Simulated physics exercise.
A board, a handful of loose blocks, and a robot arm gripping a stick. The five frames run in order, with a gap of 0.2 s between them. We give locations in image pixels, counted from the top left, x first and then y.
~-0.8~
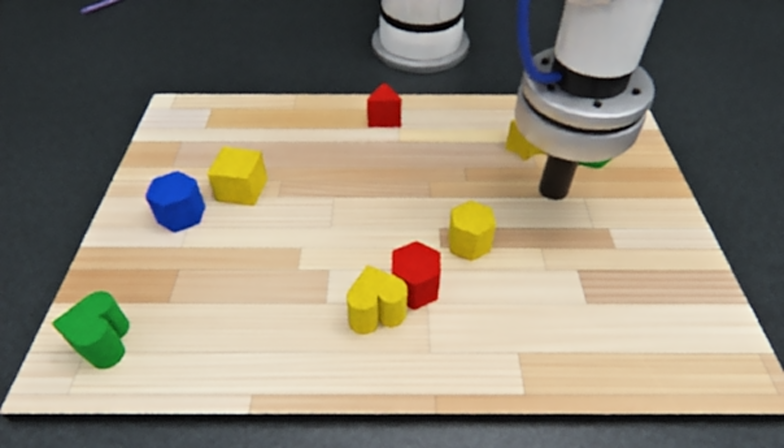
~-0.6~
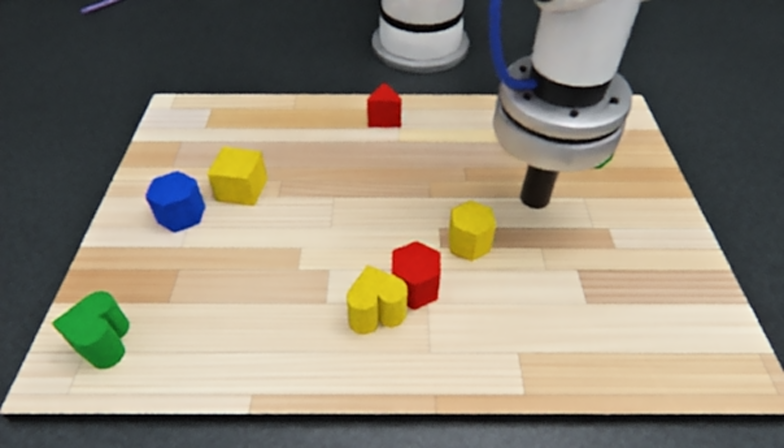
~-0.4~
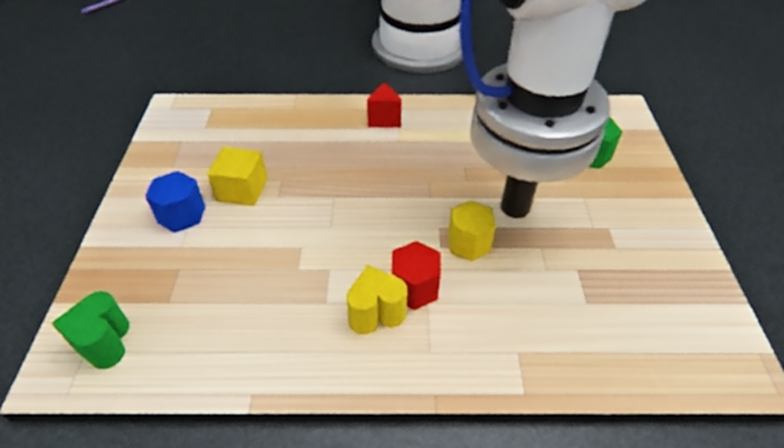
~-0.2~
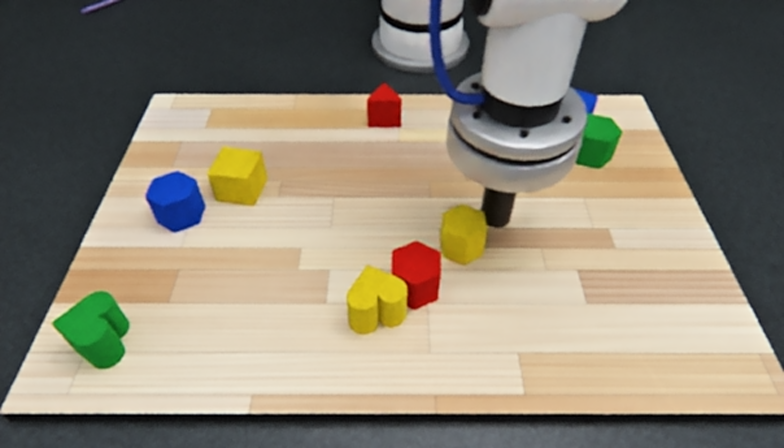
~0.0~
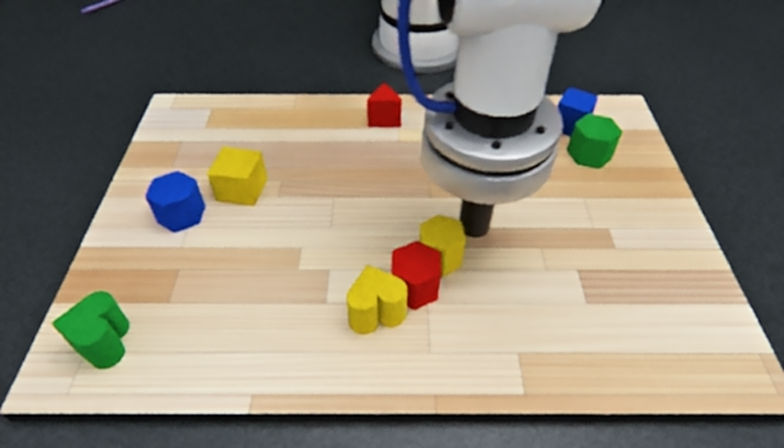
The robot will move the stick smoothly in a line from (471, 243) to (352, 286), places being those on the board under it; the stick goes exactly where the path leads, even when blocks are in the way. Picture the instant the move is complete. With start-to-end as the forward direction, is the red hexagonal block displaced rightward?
In short: No.
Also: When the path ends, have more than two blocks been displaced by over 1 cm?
Yes, I think so.
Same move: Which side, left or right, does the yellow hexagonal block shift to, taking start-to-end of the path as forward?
Goes right.
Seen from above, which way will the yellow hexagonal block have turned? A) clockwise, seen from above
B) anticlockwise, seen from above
Answer: A.
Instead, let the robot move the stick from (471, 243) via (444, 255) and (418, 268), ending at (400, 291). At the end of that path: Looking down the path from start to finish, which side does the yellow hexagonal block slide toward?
It goes right.
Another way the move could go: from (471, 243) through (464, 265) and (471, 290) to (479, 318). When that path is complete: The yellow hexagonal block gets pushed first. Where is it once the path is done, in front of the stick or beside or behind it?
It slides aside on the way.
The first path, step by step. One third of the way, stick (434, 241); yellow heart-shaped block (364, 303), turned 25° clockwise; red hexagonal block (400, 274), turned 30° anticlockwise; yellow hexagonal block (397, 236), turned 20° anticlockwise.
Two thirds of the way, stick (393, 255); yellow heart-shaped block (362, 306), turned 25° clockwise; red hexagonal block (398, 278), turned 40° anticlockwise; yellow hexagonal block (355, 239), turned 15° clockwise.
At the end, stick (351, 270); yellow heart-shaped block (359, 310), turned 20° clockwise; red hexagonal block (396, 282), turned 50° anticlockwise; yellow hexagonal block (322, 240), turned 55° clockwise.
